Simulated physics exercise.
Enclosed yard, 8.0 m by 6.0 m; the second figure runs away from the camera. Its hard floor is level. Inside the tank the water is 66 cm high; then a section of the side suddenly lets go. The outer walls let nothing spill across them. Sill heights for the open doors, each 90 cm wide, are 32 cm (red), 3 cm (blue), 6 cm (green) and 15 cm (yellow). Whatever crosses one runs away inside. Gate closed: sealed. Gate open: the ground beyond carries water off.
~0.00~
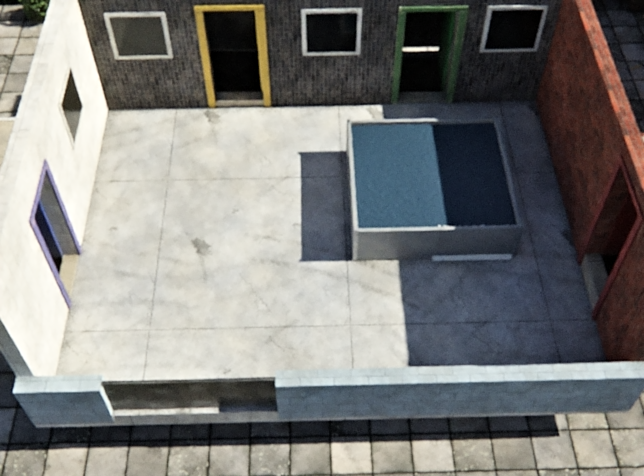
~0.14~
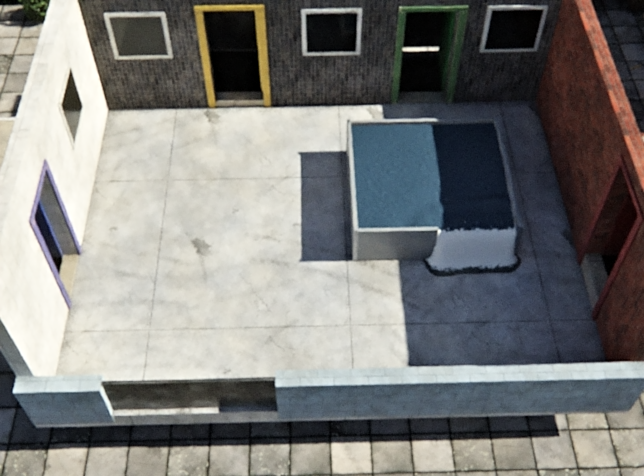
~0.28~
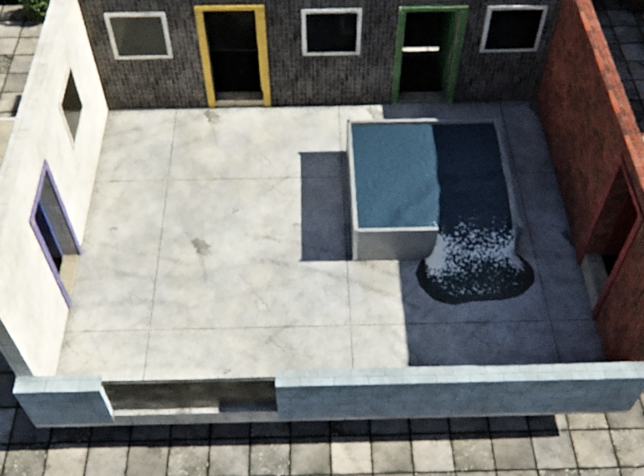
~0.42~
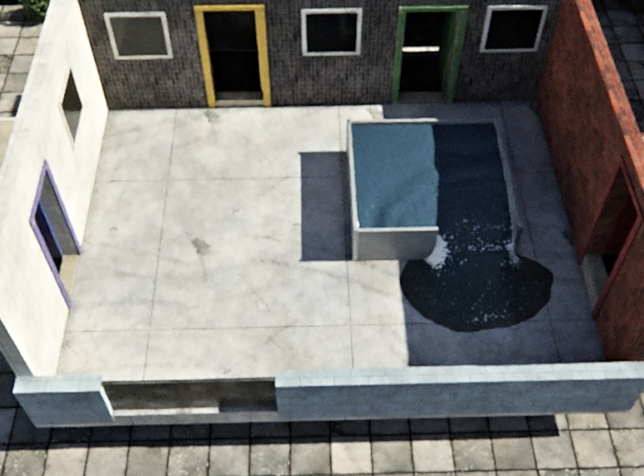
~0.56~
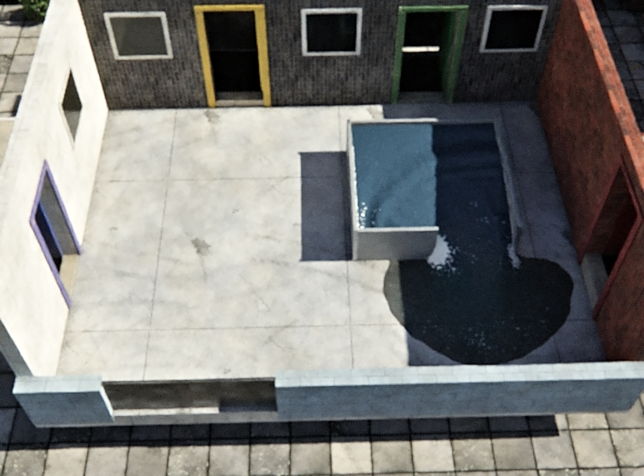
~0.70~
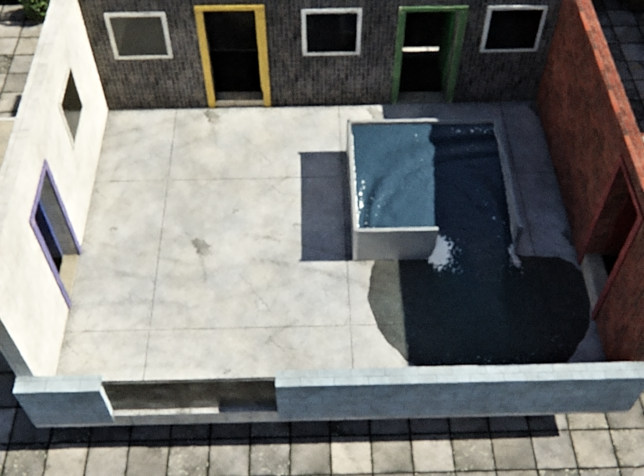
In this clip, a raised rectangular tank of blue water stands still in a walled yard, then water pours from the right part of its front side and spreads in a widening dark pool across the pale floor.
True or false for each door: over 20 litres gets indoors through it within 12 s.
Red door - false, blue door - true, green door - false, yellow door - false.
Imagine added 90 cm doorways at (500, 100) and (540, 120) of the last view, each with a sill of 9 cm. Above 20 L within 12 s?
More, more.
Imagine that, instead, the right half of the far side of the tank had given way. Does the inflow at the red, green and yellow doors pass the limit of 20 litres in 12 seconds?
Red short, green beyond, yellow short.
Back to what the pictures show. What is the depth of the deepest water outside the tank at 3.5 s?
Around 30 centimetres deep.
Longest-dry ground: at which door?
The yellow door.
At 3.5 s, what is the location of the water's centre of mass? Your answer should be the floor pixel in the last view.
(440, 265).
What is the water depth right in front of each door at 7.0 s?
In centimetres - red: 14, blue: 11, green: 7, yellow: 0.
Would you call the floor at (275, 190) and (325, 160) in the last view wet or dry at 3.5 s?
I'd say spared, then spared.
After 1.4 s water covers 20 % of the floor and is deepest (53 cm) near (613, 387); red door 10 cm at the sill, 0 L in, blue door not reached, green door not reached, yellow door not reached.
After 2.2 s water covers 20 % of the floor and is deepest (50 cm) near (524, 389); red door 15 cm at the sill, 0 L in, blue door not reached, green door not reached, yellow door not reached.
After 3.5 s water covers 45 % of the floor and is deepest (30 cm) near (587, 388); red door 24 cm at the sill, 0 L in, blue door not reached, green door not reached, yellow door not reached.
After 7.0 s water covers 85 % of the floor and is deepest (18 cm) near (548, 149); red door 14 cm at the sill, 0 L in, blue door 11 cm at the sill, 92 L in, green door 7 cm at the sill, 0 L in, yellow door not reached.
After 12.0 s water covers 100 % of the floor and is deepest (16 cm) near (88, 213); red door 9 cm at the sill, 0 L in, blue door 8 cm at the sill, 196 L in, green door 6 cm at the sill, 7 L in, yellow door 7 cm at the sill, 0 L in.
